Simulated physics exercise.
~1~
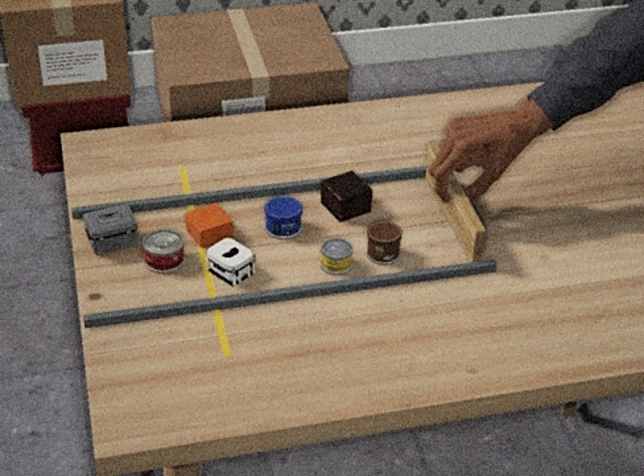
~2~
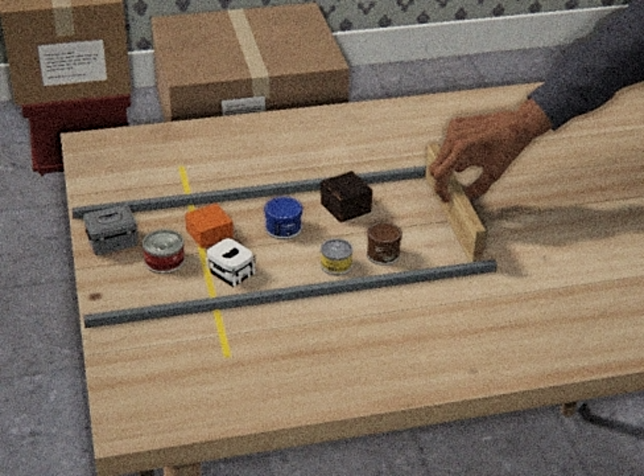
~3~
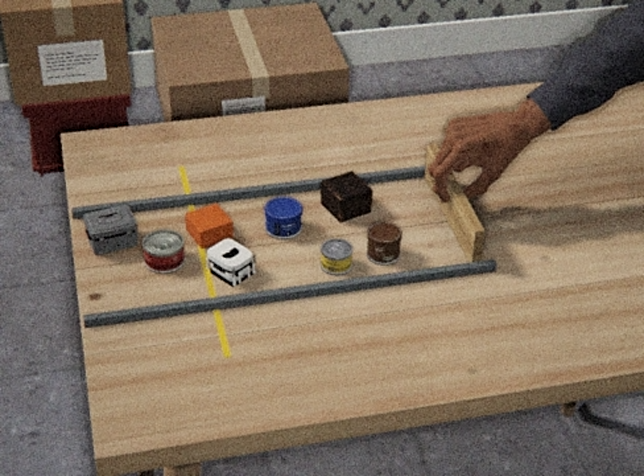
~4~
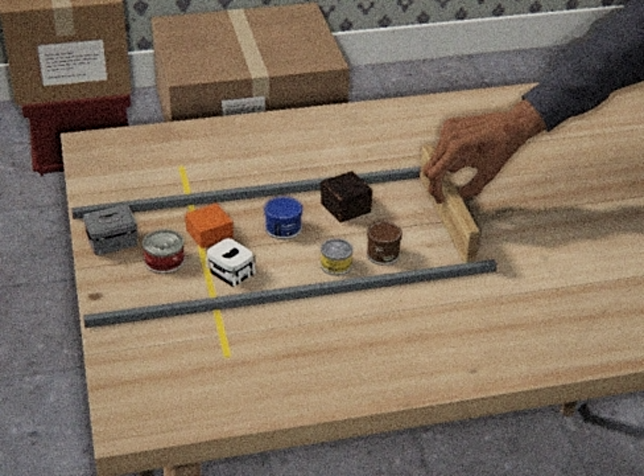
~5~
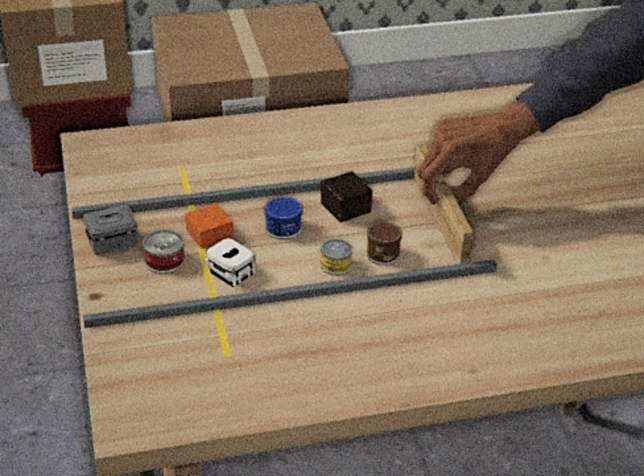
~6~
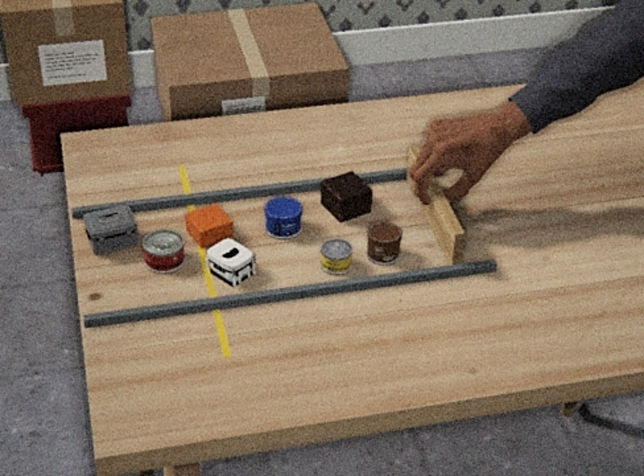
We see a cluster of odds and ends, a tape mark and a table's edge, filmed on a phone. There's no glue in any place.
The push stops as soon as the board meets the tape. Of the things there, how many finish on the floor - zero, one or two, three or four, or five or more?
Zero finish on the floor.
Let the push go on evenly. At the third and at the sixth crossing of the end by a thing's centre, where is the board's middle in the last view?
At (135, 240) for the third, at (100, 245) for the sixth.
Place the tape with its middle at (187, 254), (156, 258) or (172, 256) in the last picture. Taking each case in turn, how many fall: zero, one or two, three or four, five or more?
Zero; just one or two; either one or two.
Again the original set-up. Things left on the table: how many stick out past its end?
The total would be 0.
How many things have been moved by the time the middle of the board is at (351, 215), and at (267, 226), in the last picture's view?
Note: First position 3; second position 6.
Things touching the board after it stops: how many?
4 touch it.
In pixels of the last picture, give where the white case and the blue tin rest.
The white case comes to rest close to (157, 265), while the blue tin rests close to (182, 239).
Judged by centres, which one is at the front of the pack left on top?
Foremost: The grey case.
Soon after, none off yet; grey case at rest near (111, 231); red pot at rest near (164, 252); orange block at rest near (209, 226).
At rest, the number that fall off is zero.
